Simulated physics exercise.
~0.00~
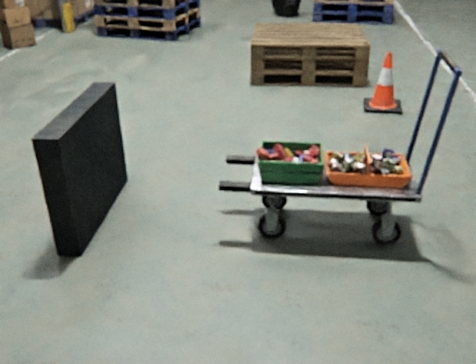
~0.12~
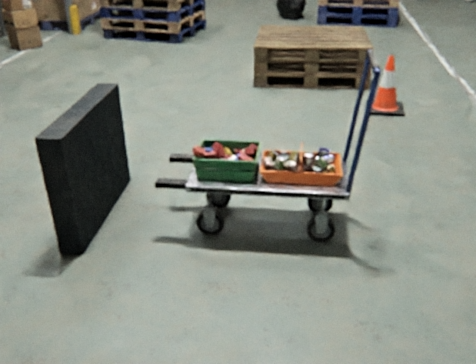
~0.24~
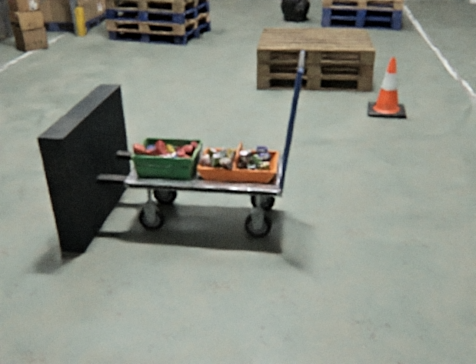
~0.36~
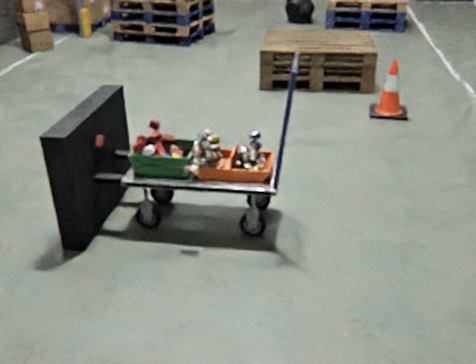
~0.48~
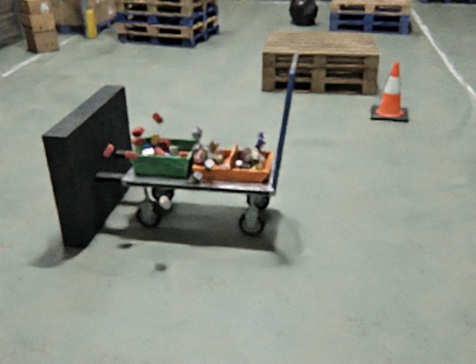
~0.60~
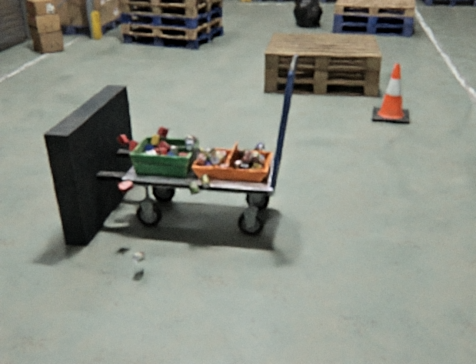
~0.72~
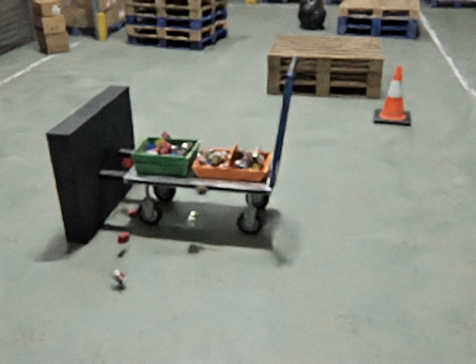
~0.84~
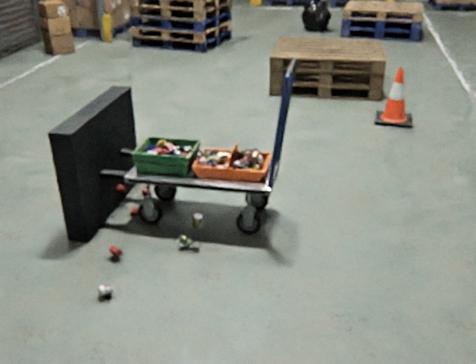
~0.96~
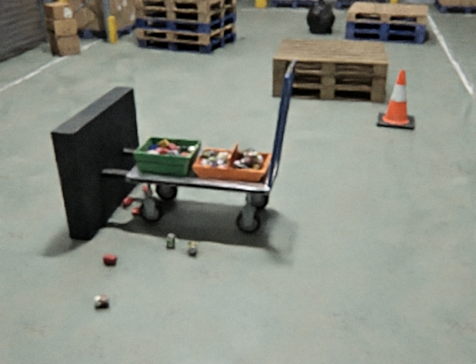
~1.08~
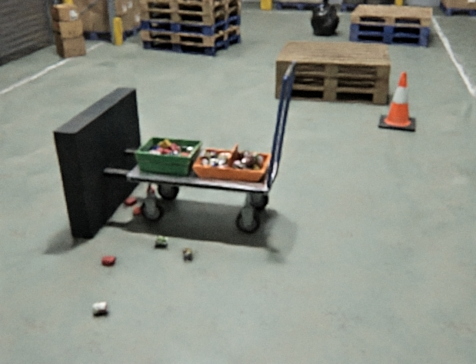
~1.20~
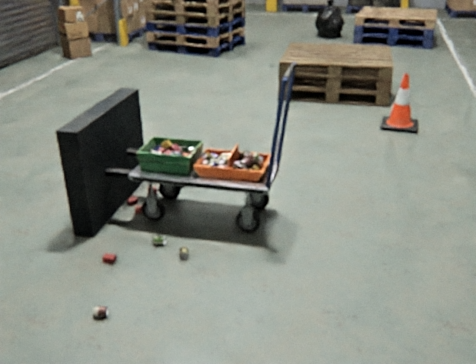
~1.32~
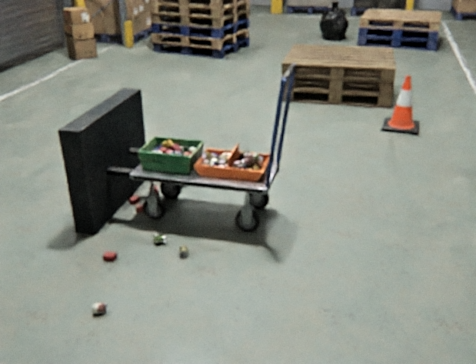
Stock cart rolling left into a black block wall and stopping dead, small items spilling from green and orange crates onto the floor.
